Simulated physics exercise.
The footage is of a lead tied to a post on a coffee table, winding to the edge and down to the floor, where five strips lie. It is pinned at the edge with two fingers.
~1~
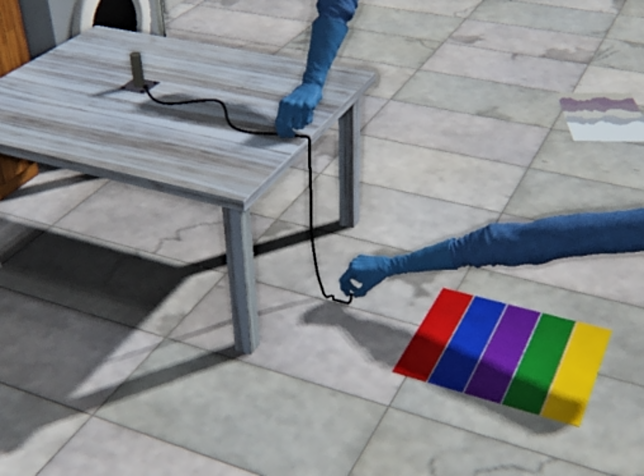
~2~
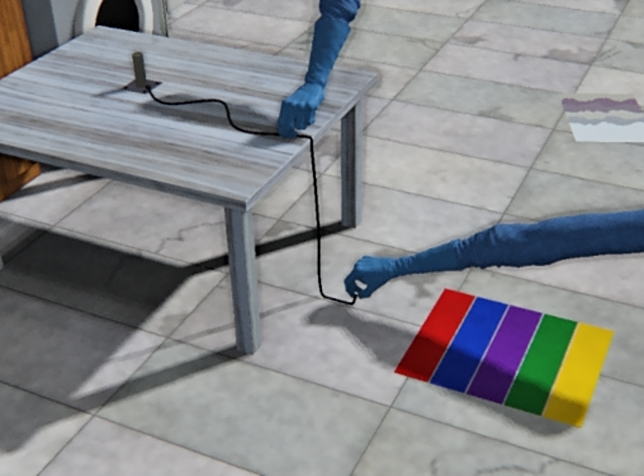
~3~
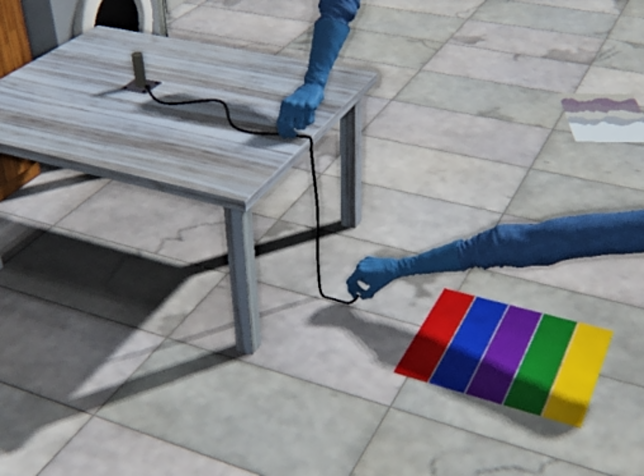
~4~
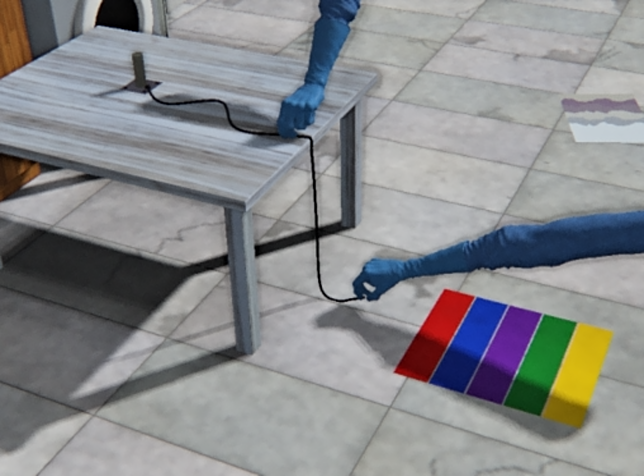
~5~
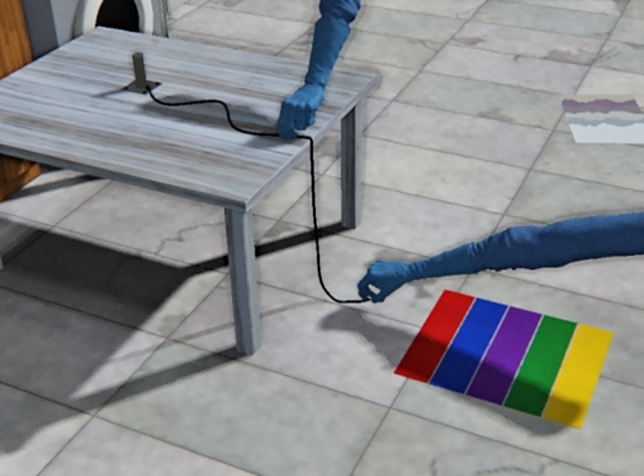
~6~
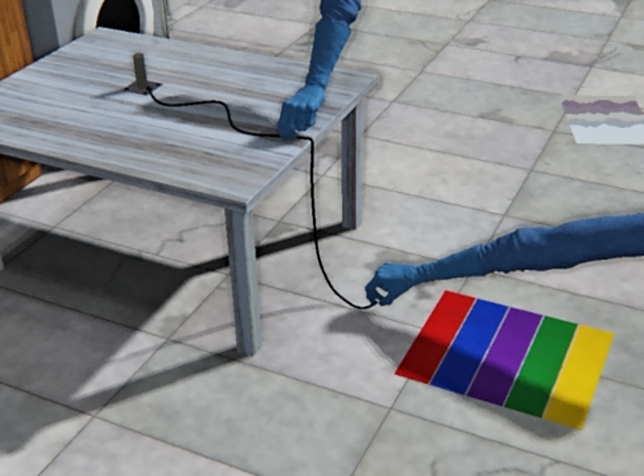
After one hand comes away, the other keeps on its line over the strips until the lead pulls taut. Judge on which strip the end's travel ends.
Its travel ends on the purple strip.
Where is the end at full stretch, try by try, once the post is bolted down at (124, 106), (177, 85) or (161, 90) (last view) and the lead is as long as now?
One per try, in order: (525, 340), (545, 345), (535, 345).
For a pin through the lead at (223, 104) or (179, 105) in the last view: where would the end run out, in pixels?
Approximately (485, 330) and (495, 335), respectively.
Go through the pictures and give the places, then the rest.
The first frame shows end (351, 294); red (418, 360); blue (454, 370); purple (490, 381); green (528, 391); yellow (567, 402).
The second frame shows end (356, 295); lead through (156, 100) (224, 103) (246, 132) (312, 148) (318, 217) (319, 276).
The third frame shows end (359, 296).
The fourth frame shows end (365, 297); lead through (156, 100) (223, 103) (246, 132) (311, 148) (316, 217) (319, 276).
The fifth frame shows end (369, 299).
The sixth frame shows end (377, 302); lead through (157, 101) (224, 105) (247, 133) (312, 149) (314, 218) (327, 279).
Early on, end near (435, 318); over red.
Midway, end near (481, 330); over blue.
At the end of the slack, end near (509, 337); over purple. The end stops over the purple strip.
